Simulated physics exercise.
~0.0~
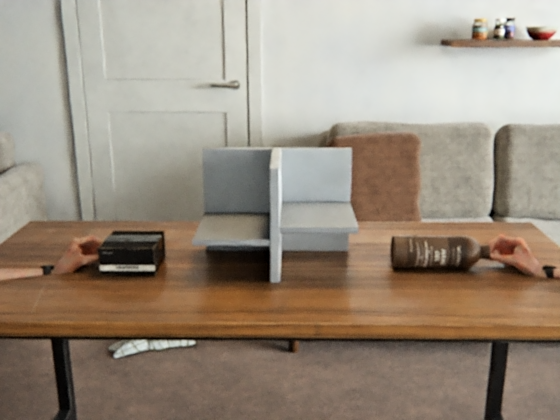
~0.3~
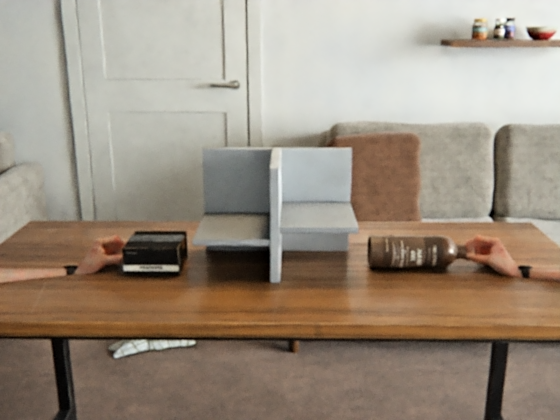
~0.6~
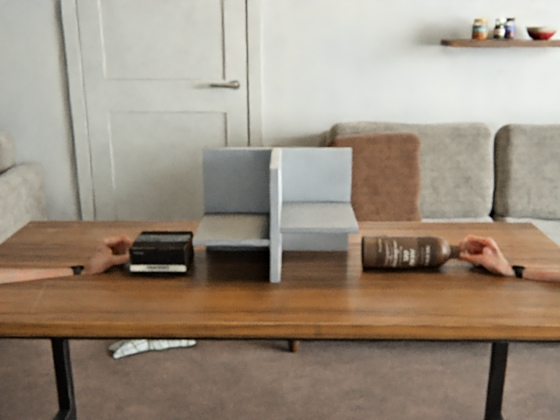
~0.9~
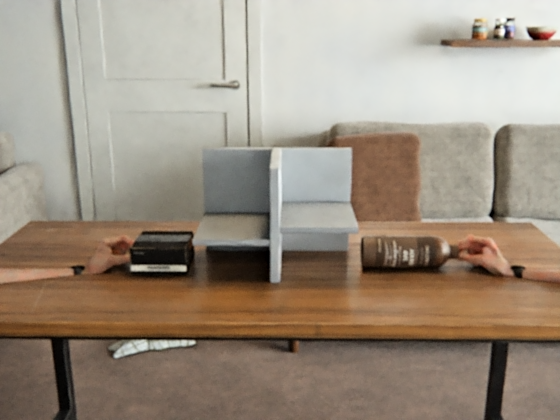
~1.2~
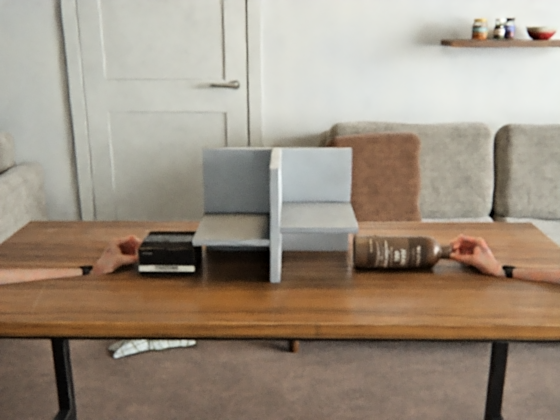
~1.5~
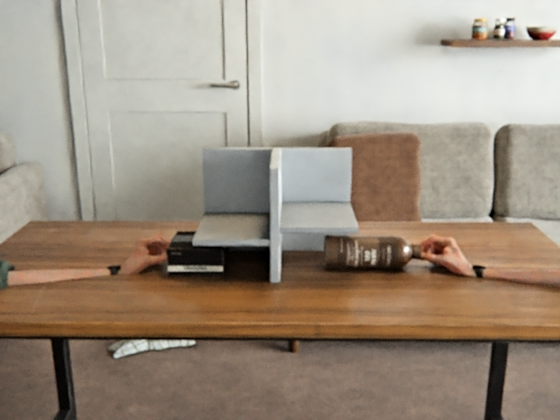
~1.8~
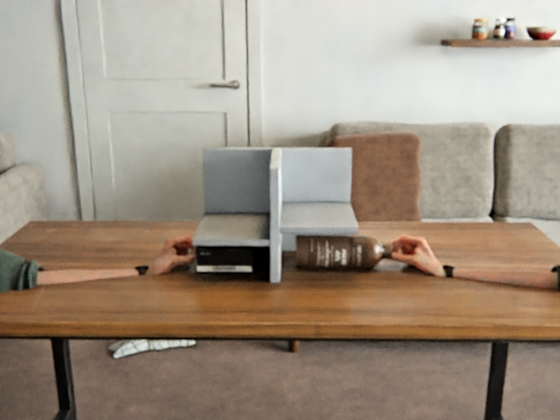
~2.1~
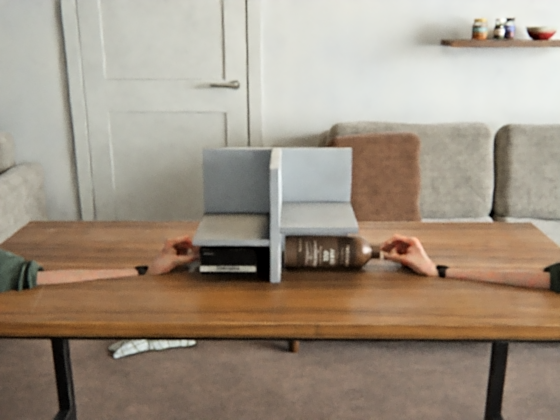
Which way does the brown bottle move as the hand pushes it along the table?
The brown bottle moves to the left, toward the grey shelf in the middle of the table.
